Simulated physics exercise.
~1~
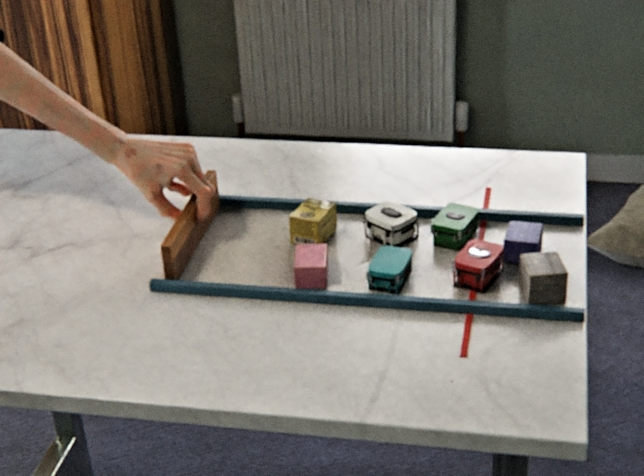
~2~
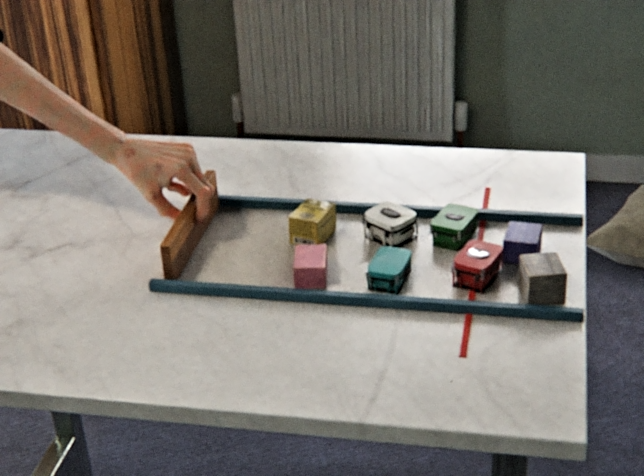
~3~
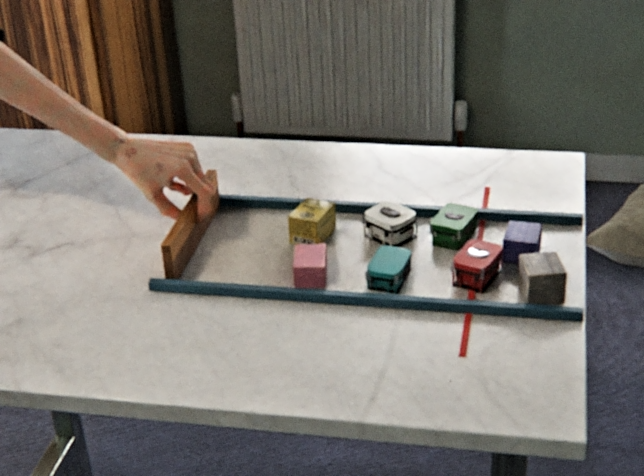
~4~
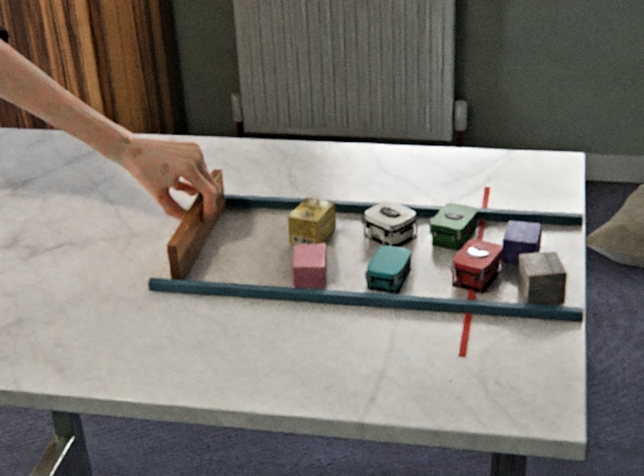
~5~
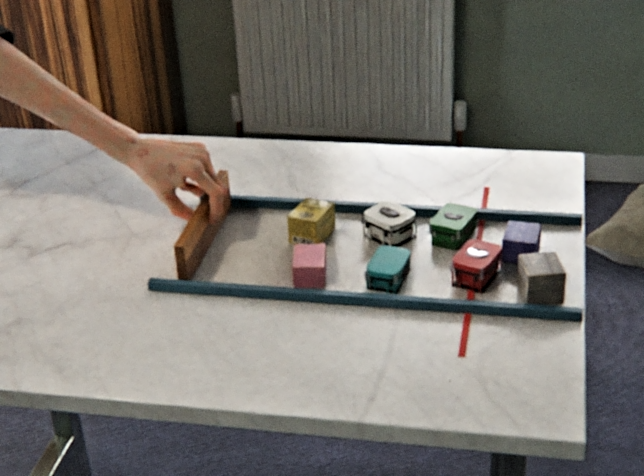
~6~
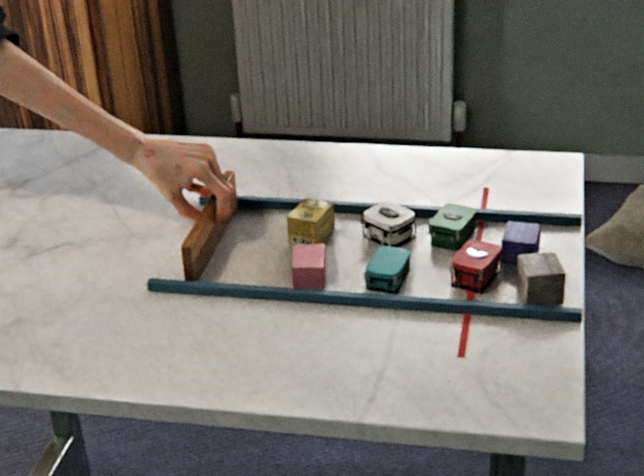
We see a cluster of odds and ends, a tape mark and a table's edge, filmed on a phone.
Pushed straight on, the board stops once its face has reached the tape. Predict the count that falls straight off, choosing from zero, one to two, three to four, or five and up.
Off the edge: Just one to two.
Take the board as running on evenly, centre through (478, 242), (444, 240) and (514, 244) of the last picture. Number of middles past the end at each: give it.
Going through the three positions, you'd get 2, 0 and 4.
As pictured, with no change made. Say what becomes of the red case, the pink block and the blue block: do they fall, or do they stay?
For the red case, it stays up there; for the pink block, it stays up there; for the blue block, it ends up falling.
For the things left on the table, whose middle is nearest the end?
That would be the green case, the foremost.
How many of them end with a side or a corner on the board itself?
2 touch it.
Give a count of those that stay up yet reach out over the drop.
So the number is 1.
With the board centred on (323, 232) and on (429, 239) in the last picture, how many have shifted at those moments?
First 3 and then 8.
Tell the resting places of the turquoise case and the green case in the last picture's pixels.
Final centres, in order: Near (521, 278), near (574, 228).
A little later, none off yet; grey block at rest near (541, 279); blue block at rest near (521, 243); red case at rest near (476, 266).
Next, none off yet; grey block shifted a little near (555, 281); blue block shifted about its own width near (560, 250); red case shifted about its own width near (517, 266).
When it is over, the number that fall off is one or two; down, blue block and grey block.
